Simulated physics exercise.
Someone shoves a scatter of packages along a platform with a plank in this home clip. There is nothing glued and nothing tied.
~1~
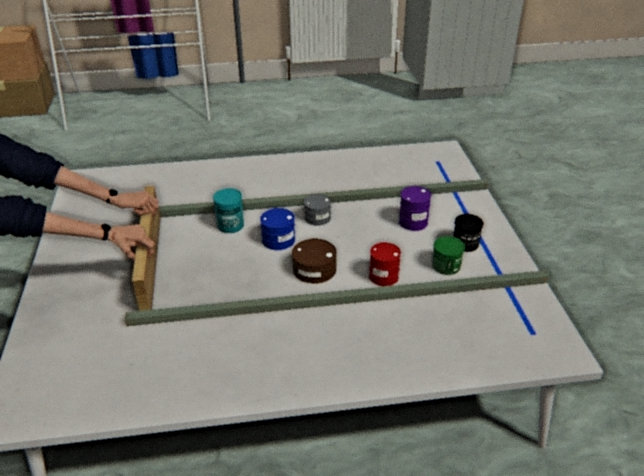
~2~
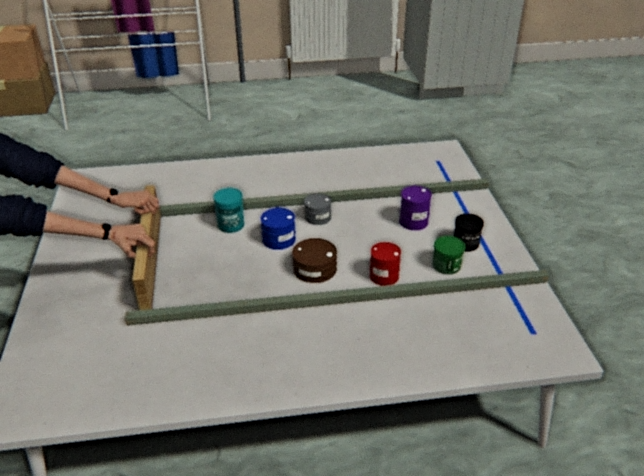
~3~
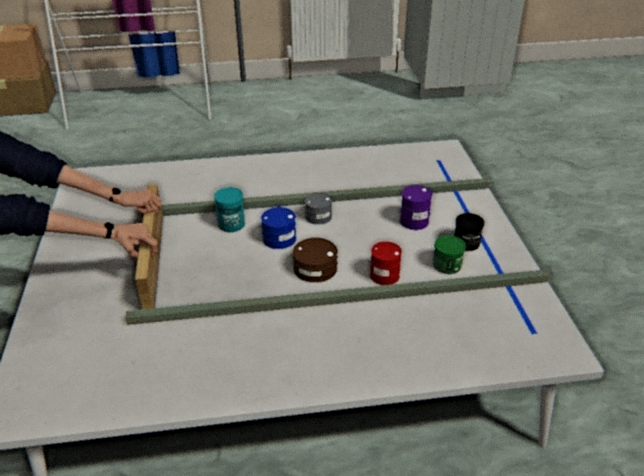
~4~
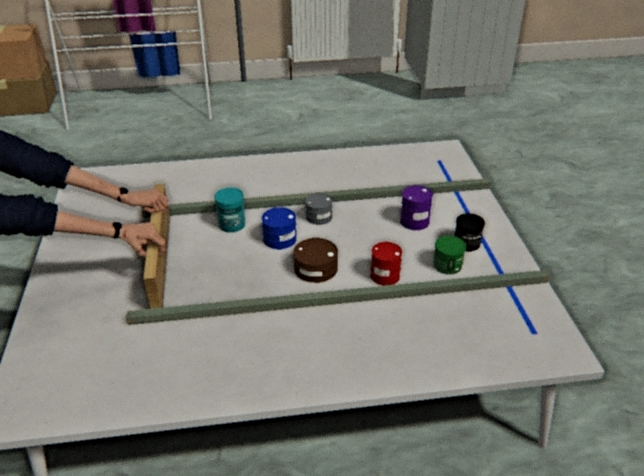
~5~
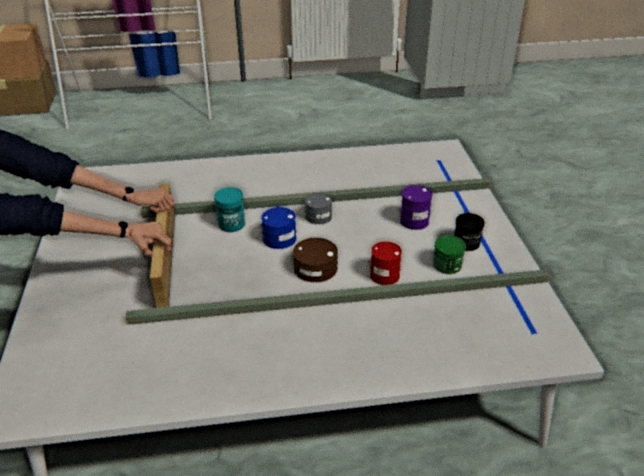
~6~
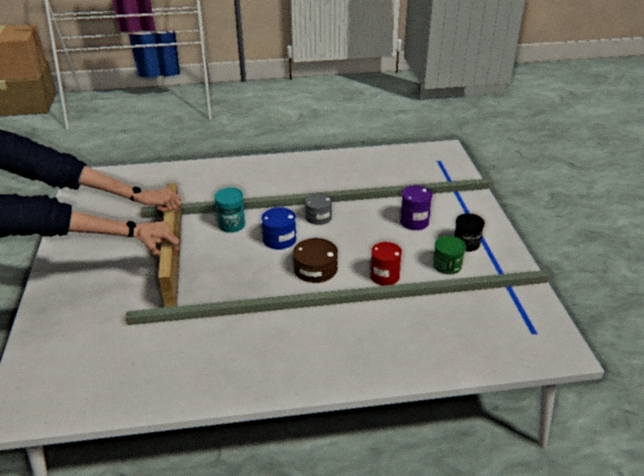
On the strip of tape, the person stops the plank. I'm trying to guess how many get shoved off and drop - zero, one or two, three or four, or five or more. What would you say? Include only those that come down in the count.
My prediction is three or four fallers.
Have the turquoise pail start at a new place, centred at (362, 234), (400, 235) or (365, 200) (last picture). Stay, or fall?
Place by place, it goes over; tumbles off; drops off.
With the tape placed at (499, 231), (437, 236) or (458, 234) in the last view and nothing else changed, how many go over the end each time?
In order: 5, 0 and 0.
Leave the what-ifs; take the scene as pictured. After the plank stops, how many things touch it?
The answer is 4.
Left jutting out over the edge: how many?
That'd be 1.
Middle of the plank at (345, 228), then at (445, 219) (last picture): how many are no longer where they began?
In order, the tallies are 5 and 8.
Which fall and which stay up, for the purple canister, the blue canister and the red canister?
Final state - purple canister: Fallen off, blue canister: Still there, red canister: Still there.
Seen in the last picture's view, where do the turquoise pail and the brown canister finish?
About (477, 189), and about (508, 237).
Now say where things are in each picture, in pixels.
Black pail (467, 233); green pail (448, 256); purple canister (415, 209); plank (148, 246); tape (477, 233), in the first frame.
Green pail (448, 255); grey canister (318, 209), in the second frame.
Purple canister (416, 208); blue canister (279, 228), in the third frame.
Black pail (469, 232); turquoise pail (231, 210), in the fourth frame.
Green pail (449, 255); brown canister (316, 260), in the fifth frame.
Black pail (469, 233); green pail (449, 255); purple canister (416, 208); plank (171, 243); tape (478, 232), in the sixth frame.
Soon after, none off yet; black pail at rest near (469, 233); green pail at rest near (449, 255); purple canister at rest near (416, 208).
Then, none off yet; black pail moved a little near (481, 230); green pail moved about its own width near (483, 258); purple canister moved well along near (465, 206).
By the end, the number that fall off is three or four; fallen, grey canister, purple canister, green pail and black pail.
